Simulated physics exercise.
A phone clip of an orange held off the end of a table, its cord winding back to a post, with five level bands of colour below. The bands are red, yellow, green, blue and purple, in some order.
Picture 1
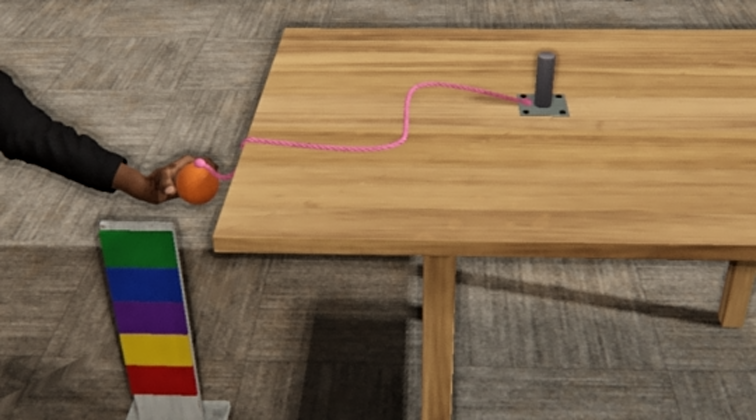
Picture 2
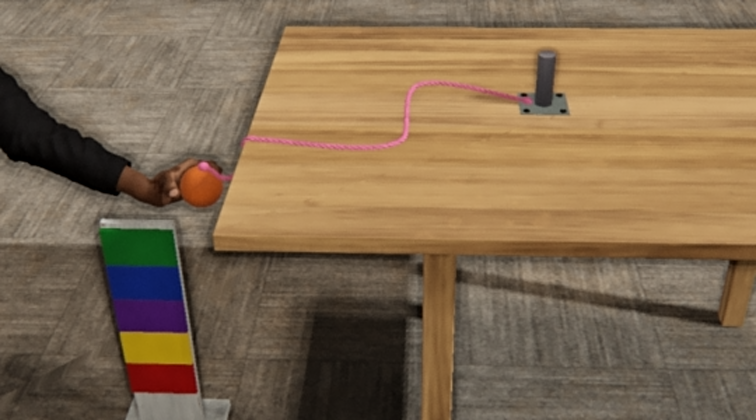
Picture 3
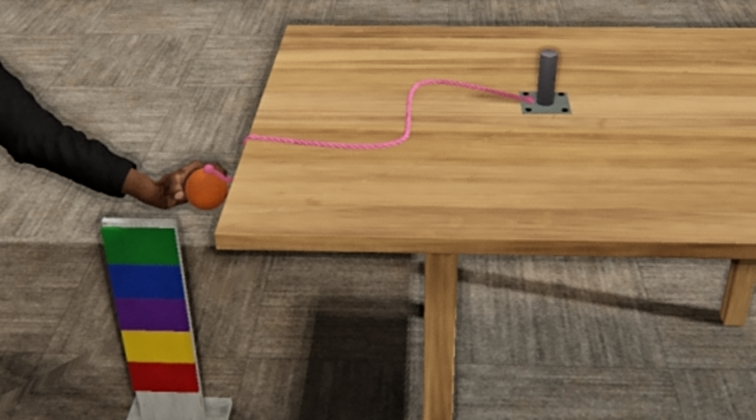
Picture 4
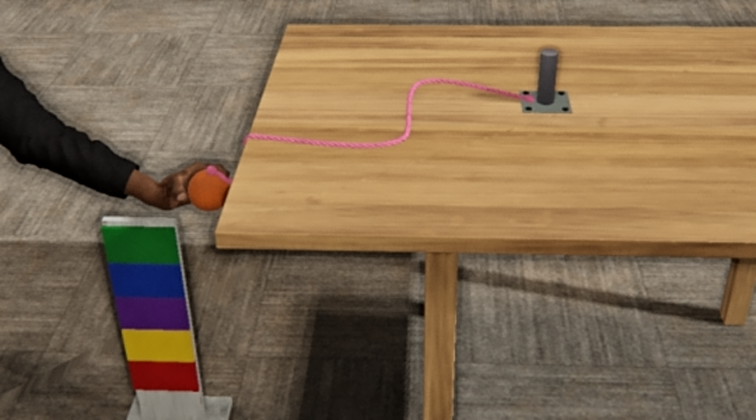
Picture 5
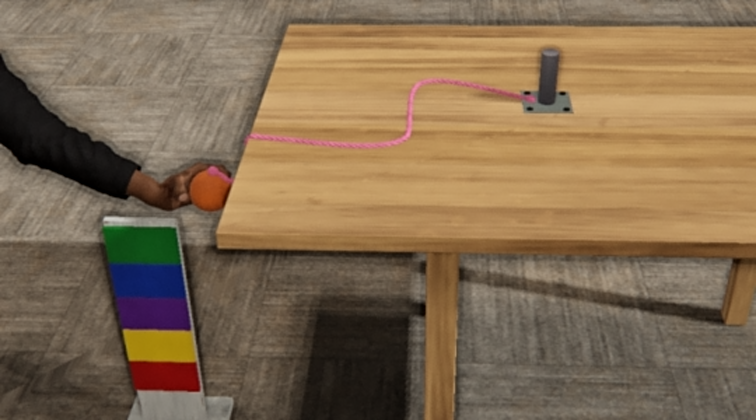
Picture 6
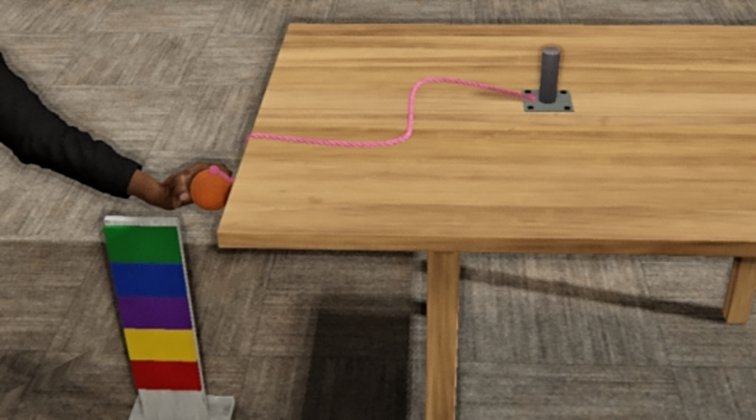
A hand holding an orange ball on a pink cord moves slightly toward the table's edge.
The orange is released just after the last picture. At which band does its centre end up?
At purple.
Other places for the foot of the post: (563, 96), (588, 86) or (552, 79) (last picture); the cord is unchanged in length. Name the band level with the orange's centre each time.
One after the other, purple; blue; purple.
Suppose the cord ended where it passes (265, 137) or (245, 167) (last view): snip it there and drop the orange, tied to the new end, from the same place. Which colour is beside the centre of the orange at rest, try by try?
In that order: Green; blue.
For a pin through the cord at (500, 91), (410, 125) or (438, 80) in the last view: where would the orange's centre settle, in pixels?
Try by try, around (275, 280), (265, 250) and (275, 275).
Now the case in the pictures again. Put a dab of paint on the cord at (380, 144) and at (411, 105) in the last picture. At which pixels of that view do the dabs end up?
About (263, 105), and the other about (354, 100).
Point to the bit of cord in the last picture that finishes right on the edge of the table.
It lies at about (380, 144).
Soon after, orange near (243, 300); level with purple.
After that, orange near (304, 270); level with purple.
And then, orange near (262, 289); level with purple.
In the end, orange near (276, 285); level with purple. Its centre hangs level with the purple band.
